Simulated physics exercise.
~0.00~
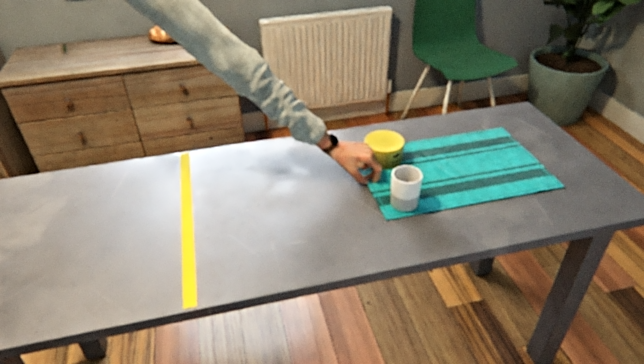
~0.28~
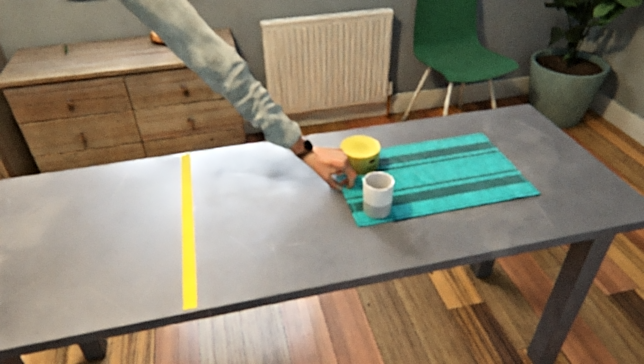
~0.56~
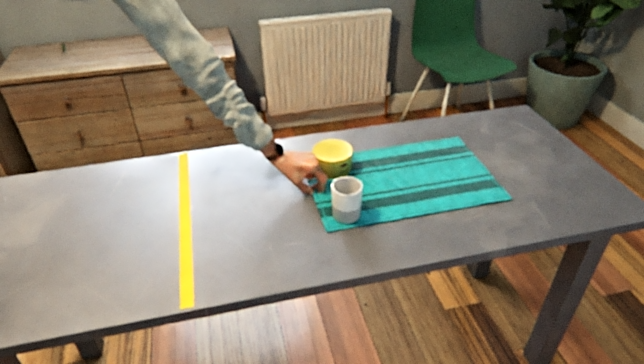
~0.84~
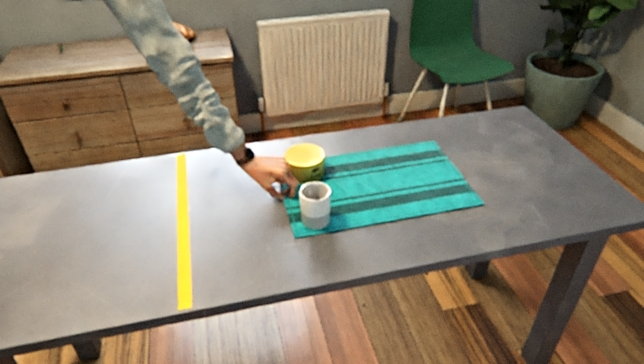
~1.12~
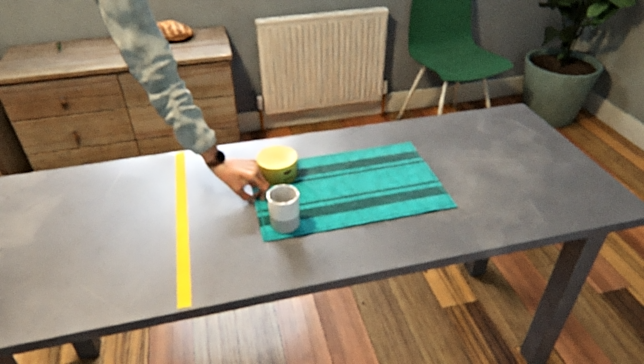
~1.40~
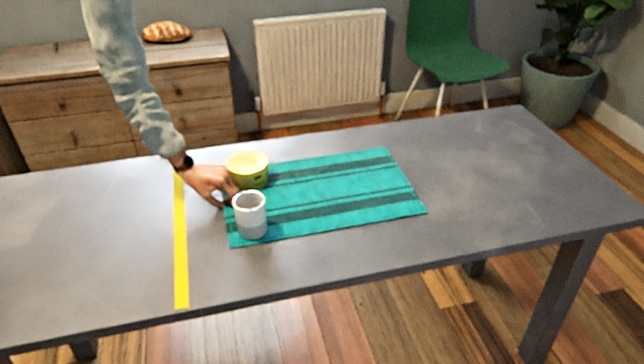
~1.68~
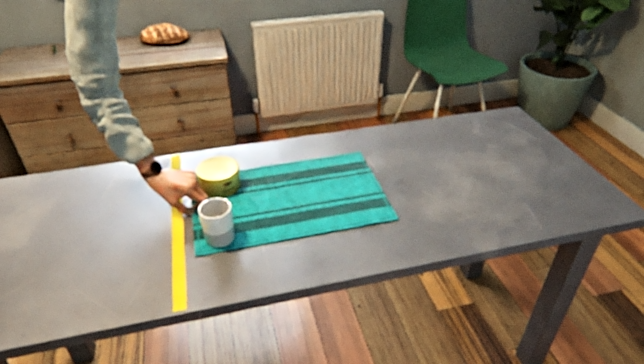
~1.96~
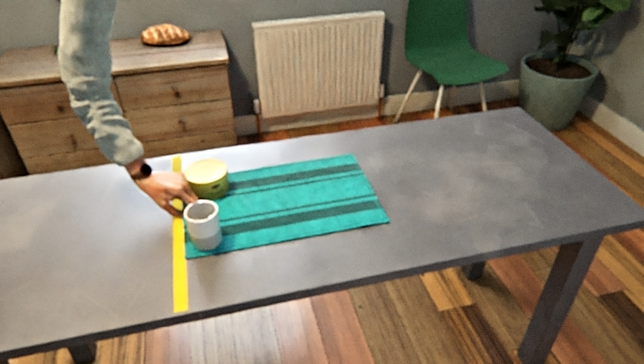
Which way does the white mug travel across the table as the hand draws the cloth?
The white mug moves to the left, riding on the cloth toward the yellow tape.
